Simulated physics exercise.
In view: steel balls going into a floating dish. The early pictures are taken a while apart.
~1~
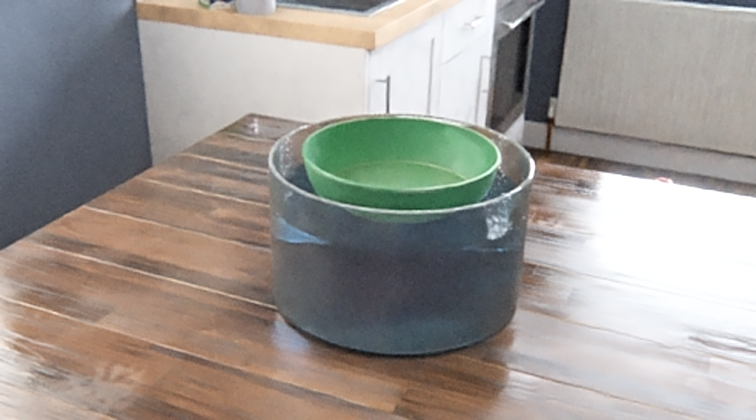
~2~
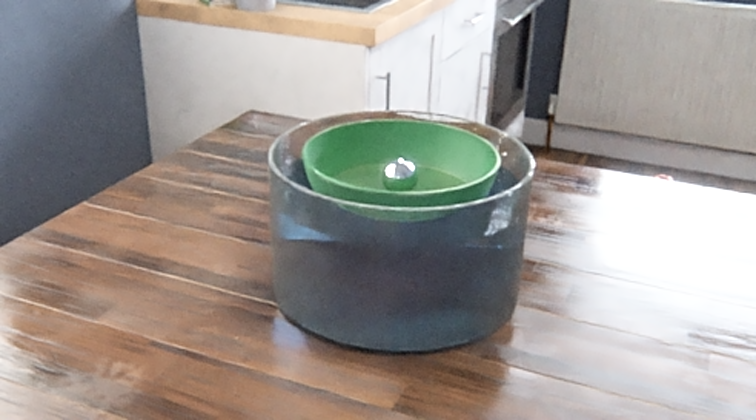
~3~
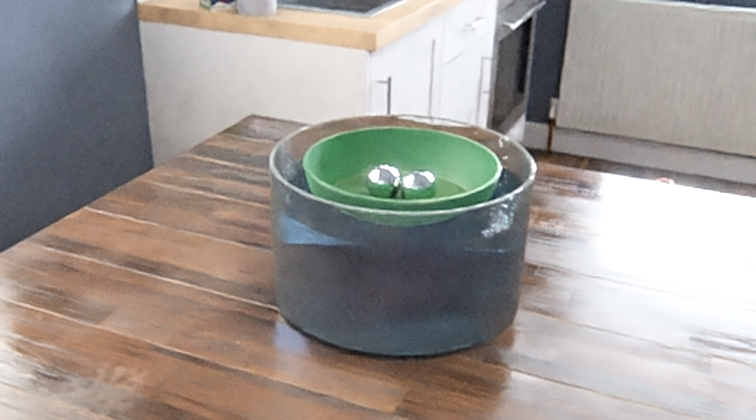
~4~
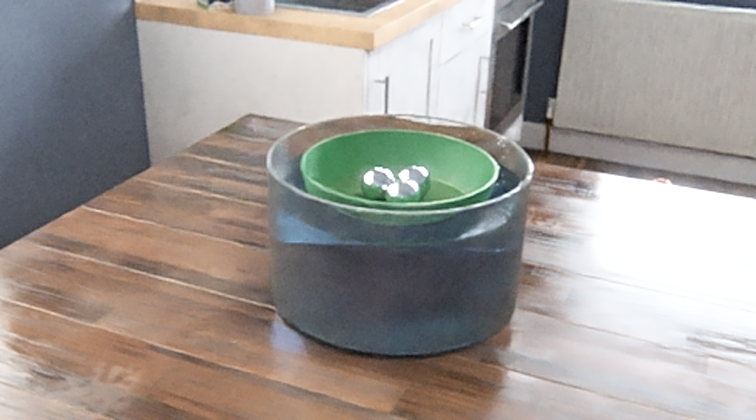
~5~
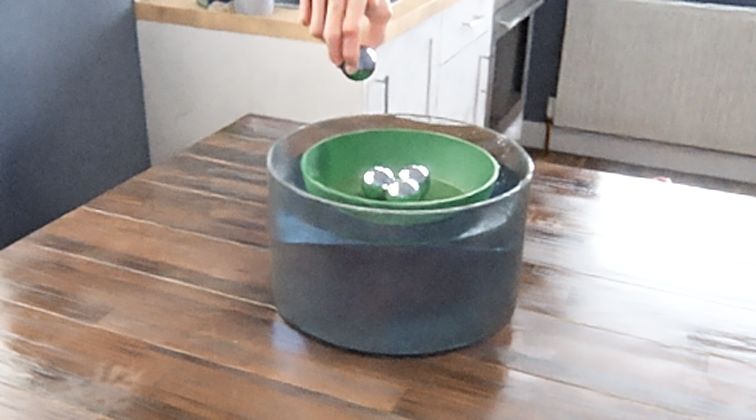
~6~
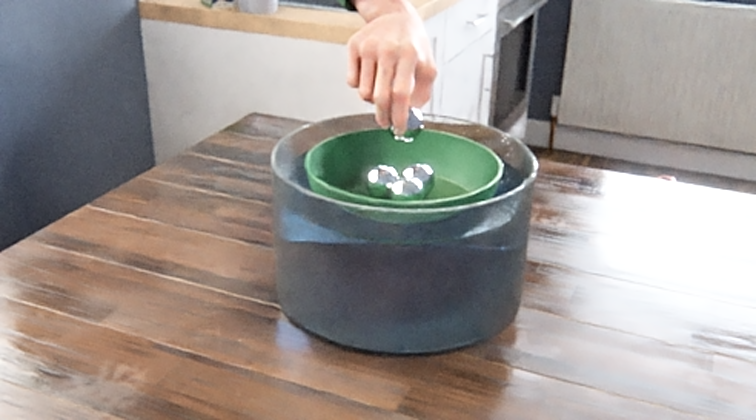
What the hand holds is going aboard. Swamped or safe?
As it turns out, it stays afloat.
Shortly, the steel ball is in and the dish dips.
Then, it steadies; about a third of its side above the surface.
At the finish, the dish floats; about a third of its side above the surface.
